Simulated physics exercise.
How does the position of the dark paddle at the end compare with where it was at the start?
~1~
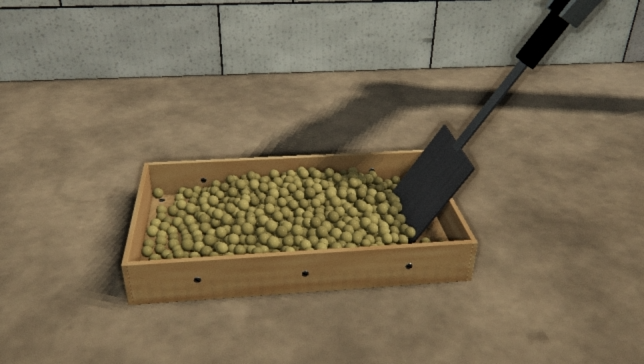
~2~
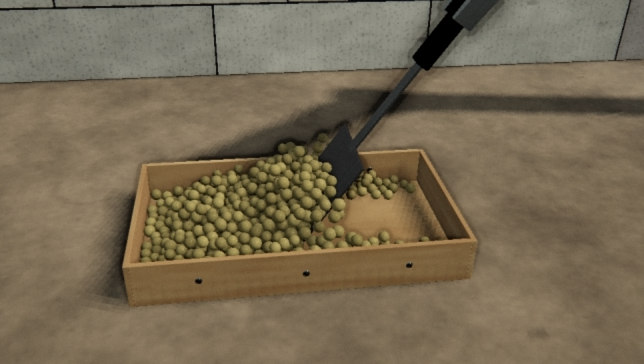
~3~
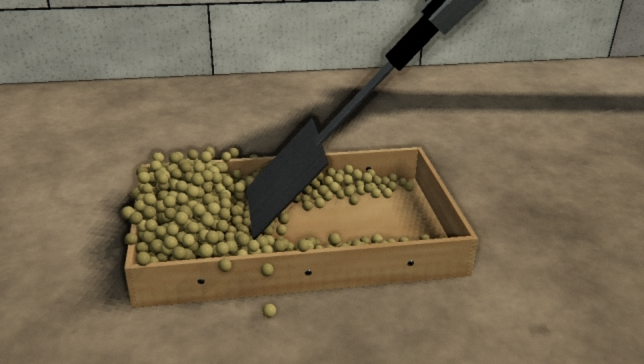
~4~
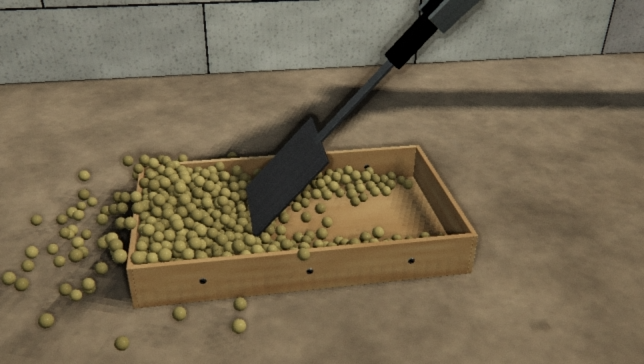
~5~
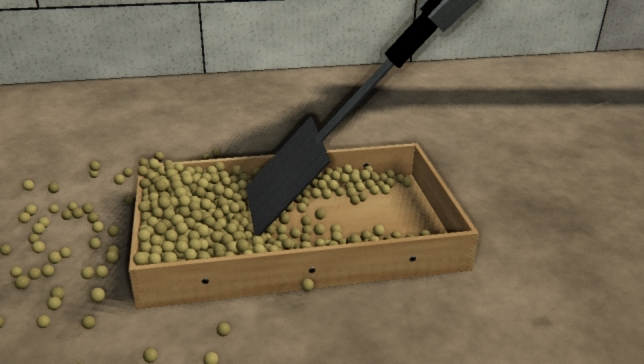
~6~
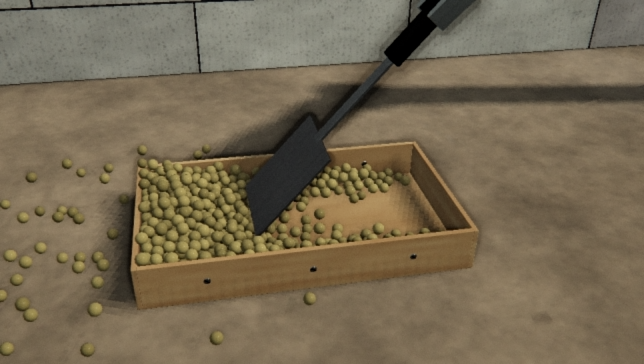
At the start the paddle is at the right end of the wooden tray. By the end it is farther left, near the middle of the tray, against the heaped beads.
